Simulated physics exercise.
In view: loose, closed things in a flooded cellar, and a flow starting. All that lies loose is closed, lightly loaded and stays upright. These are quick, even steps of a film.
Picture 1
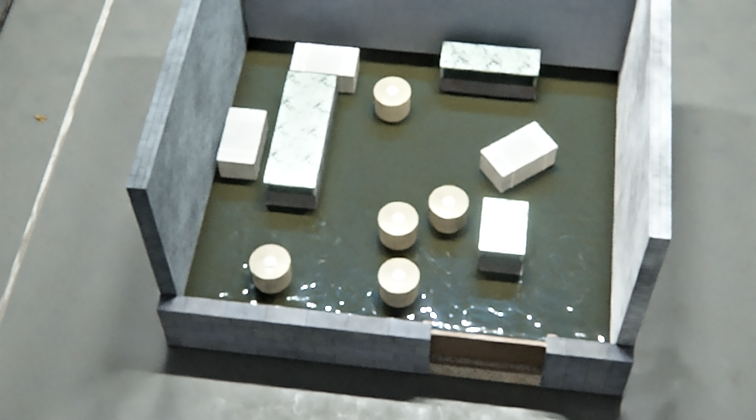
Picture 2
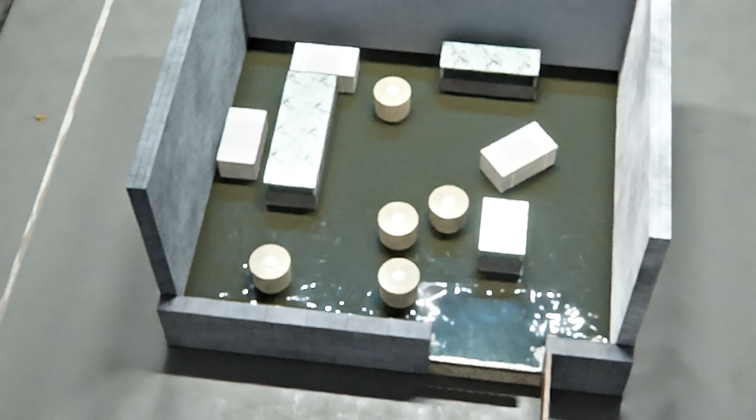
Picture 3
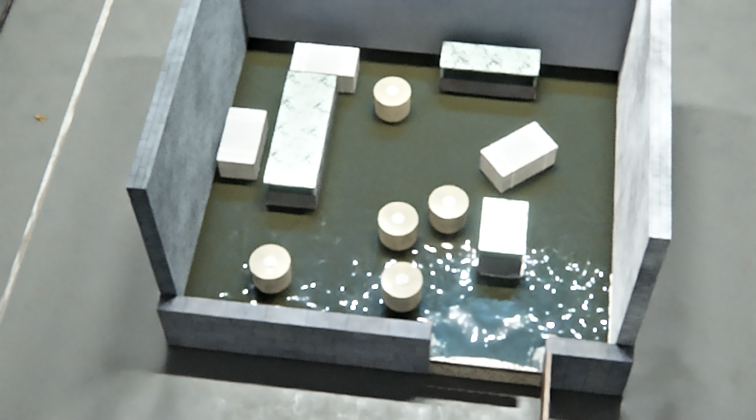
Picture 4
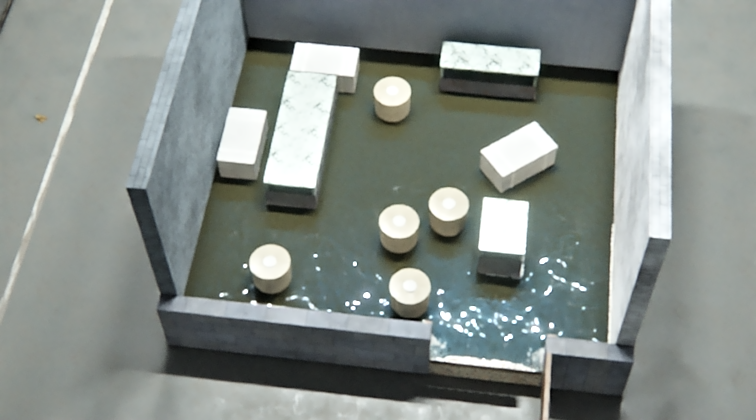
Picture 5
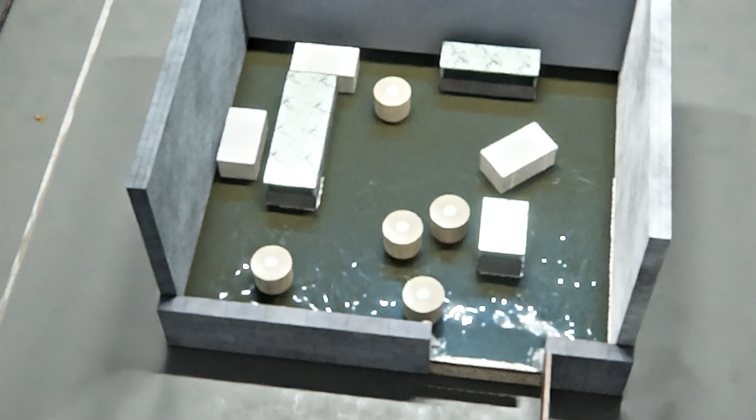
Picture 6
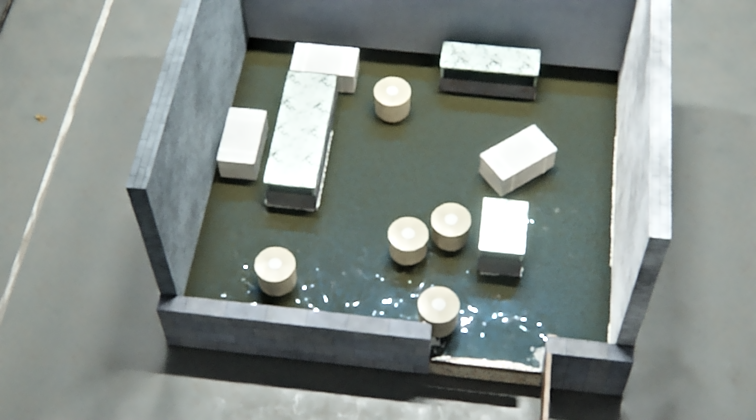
In a flooded, grey-walled cellar, pale round tubs and white and marbled blocks sit in dark water as a panel in the front wall swings open. Ripples glint near the gap, then the nearest tub drifts right and forward to the opening, while the tubs behind it shift slightly forward.
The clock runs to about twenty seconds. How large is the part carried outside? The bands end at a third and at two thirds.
Share: One to two thirds.
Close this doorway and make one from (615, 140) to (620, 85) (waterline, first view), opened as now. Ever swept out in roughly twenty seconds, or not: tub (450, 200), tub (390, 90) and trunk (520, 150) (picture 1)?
As listed: Yes, gone, out.
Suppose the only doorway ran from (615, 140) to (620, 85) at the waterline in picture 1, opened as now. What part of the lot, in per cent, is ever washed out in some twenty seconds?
Near 40 in a hundred.
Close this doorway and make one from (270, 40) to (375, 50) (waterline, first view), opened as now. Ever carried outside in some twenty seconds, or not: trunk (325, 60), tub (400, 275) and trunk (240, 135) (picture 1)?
One after the other: Yes, no, through.
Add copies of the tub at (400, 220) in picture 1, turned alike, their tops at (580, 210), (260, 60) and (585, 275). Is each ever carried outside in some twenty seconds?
As listed: Out, stays, carried outside.
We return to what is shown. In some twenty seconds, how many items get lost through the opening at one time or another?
That makes 5.
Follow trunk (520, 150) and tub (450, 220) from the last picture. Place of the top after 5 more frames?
At about (531, 179) and (458, 263).
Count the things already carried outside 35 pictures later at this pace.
The number is 5.
A moment on, 1 of 8 are out; 7 afloat.
Next, 3 of 8 are out; 5 afloat.
Later, 5 of 8 are out; 3 afloat.
In the end, 5 of 8 are out; 3 afloat.
